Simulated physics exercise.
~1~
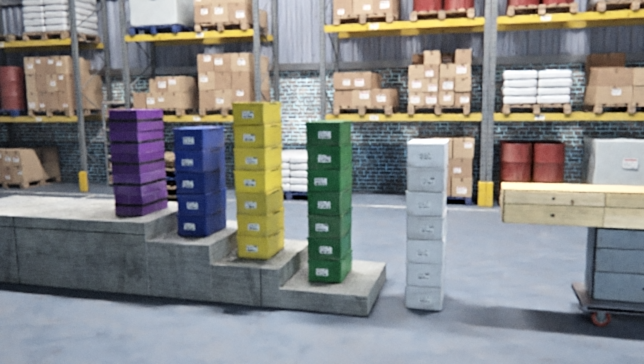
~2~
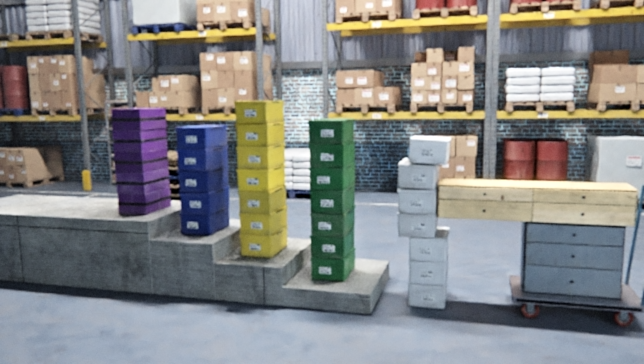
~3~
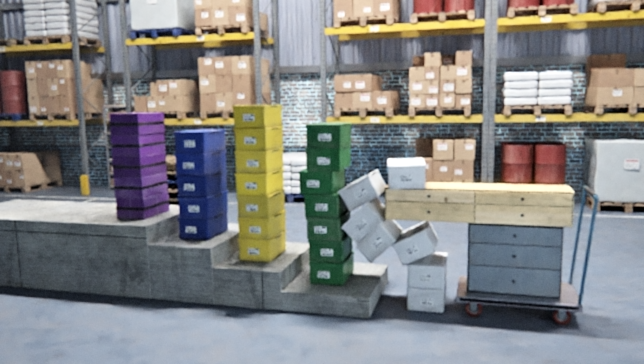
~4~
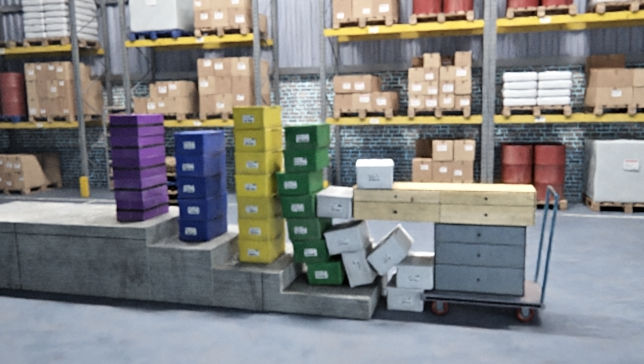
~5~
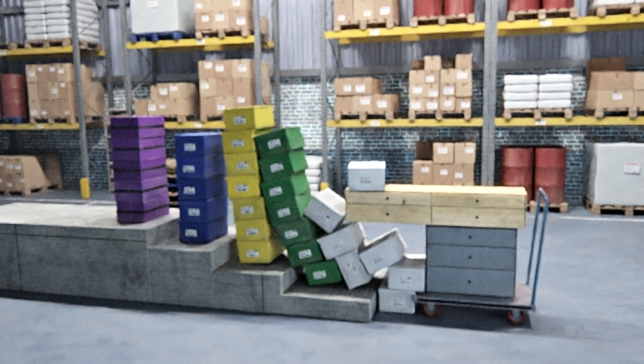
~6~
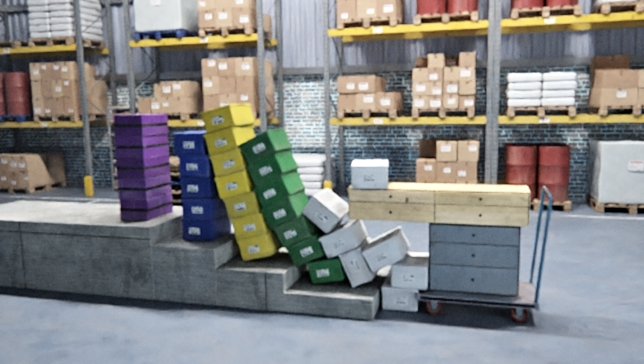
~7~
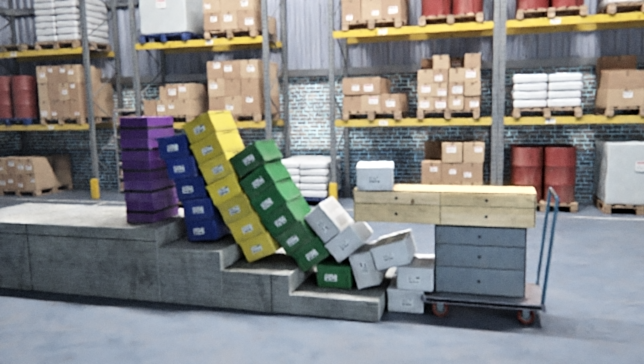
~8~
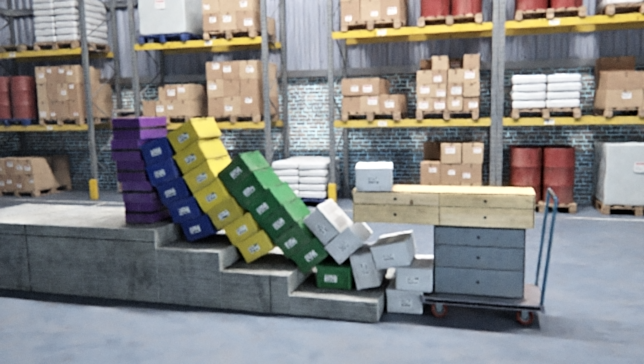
At the start, five columns of boxes stand upright in a warehouse, with purple, blue, yellow and green on rising concrete steps and a white one on the floor. A trolley carrying grey drawers and a jutting wooden case rolls in from the right and strikes the white stack. The white boxes buckle and spill left into the green column, while one rests on top of the case. The green stack tips into the yellow, which leans on the blue in turn. At the end, the trolley is still, the green, yellow and blue columns slant left, and the purple stands nearly upright.
